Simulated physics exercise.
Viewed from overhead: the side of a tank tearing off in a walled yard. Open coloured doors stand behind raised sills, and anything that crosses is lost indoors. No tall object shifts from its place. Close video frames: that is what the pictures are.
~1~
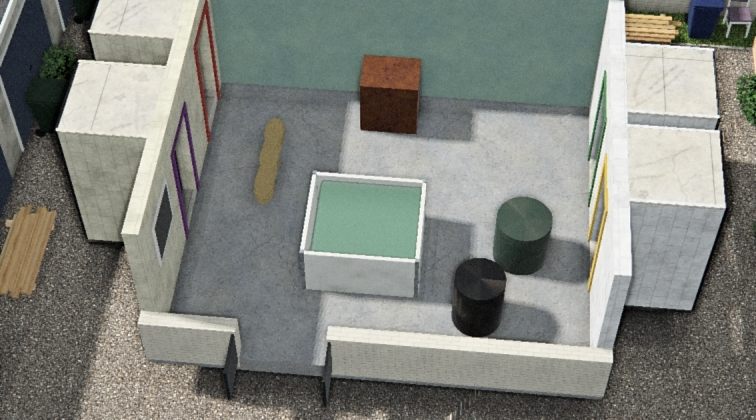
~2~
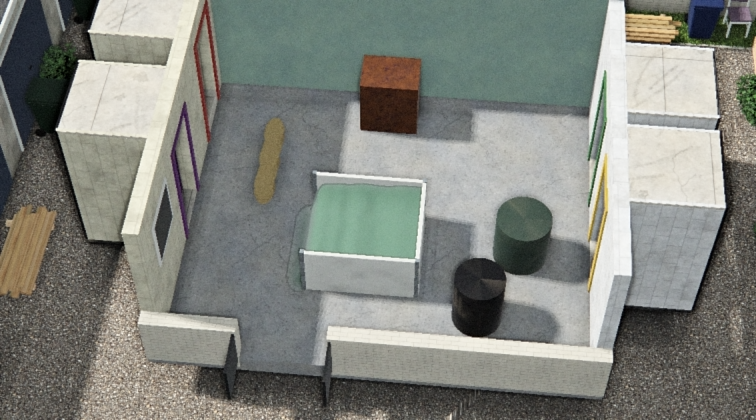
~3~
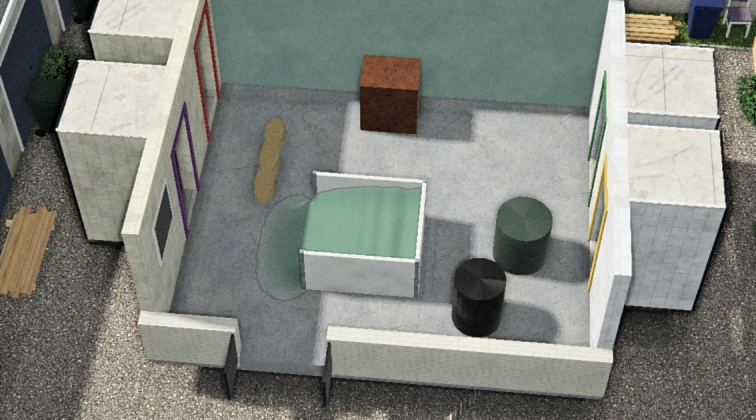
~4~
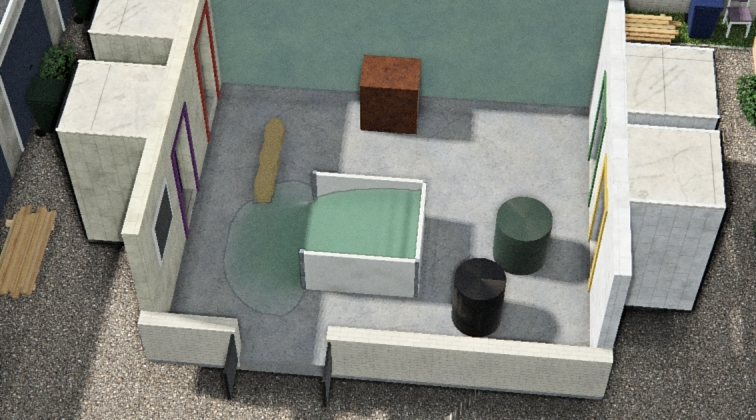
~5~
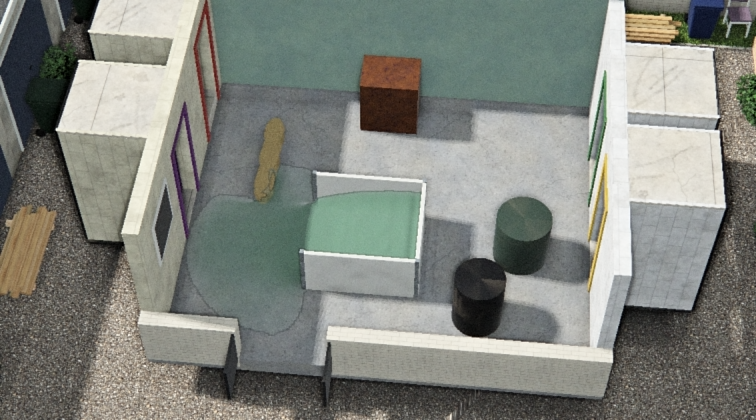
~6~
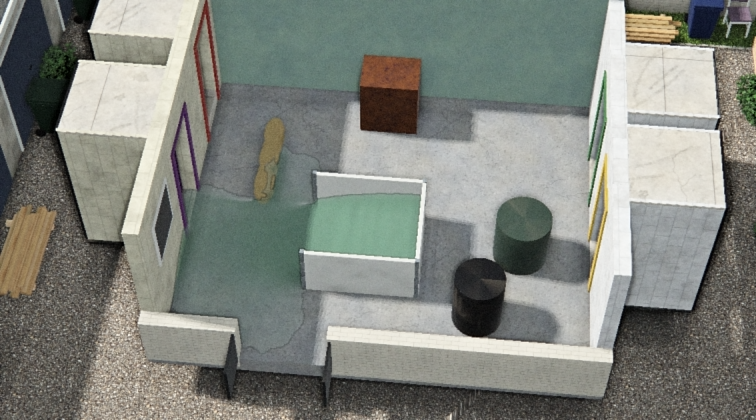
Green water burst out of the left side of a white tank in a walled yard, spread across the grey floor around a tan strip, and reached the left wall near the purple door.
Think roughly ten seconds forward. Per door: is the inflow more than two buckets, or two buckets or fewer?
Outcome: Yellow door: At most two buckets; red door: At most two buckets; green door: At most two buckets; purple door: Over two buckets.
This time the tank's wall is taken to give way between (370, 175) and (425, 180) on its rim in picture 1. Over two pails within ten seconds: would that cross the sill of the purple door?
Result - purple door: Within bounds.
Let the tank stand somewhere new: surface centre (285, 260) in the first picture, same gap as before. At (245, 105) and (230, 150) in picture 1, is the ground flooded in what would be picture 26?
In that order: Wet, awash.
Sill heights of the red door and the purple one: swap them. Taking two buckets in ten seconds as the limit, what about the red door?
The red door surpasses the threshold, as I see it.
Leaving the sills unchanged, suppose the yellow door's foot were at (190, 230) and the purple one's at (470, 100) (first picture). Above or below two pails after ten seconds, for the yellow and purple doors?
My reading: The yellow door exceeds the limit, the purple door stays within the limit.
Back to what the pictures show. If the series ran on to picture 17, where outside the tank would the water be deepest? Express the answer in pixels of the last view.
Approximate pixel: (164, 339).
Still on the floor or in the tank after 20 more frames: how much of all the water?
Near 74 in a hundred.
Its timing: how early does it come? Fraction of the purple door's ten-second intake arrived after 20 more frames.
My figure is 90 in a hundred.
A moment on, water covers 25 % of the floor; the yellow door not reached, the red door not reached, the green door not reached, the purple door far over two buckets in.
Next, water covers 35 % of the floor; the yellow door not reached, the red door wet at the sill, nothing in, the green door not reached, the purple door far over two buckets in.
Then, water covers 50 % of the floor; the yellow door not reached, the red door wet at the sill, nothing in, the green door not reached, the purple door far over two buckets in.
Later, water covers 70 % of the floor; the yellow door wet at the sill, nothing in, the red door wet at the sill, nothing in, the green door not reached, the purple door far over two buckets in.
In the end, water covers 95 % of the floor; the yellow door wet at the sill, nothing in, the red door wet at the sill, nothing in, the green door wet at the sill, nothing in, the purple door far over two buckets in.
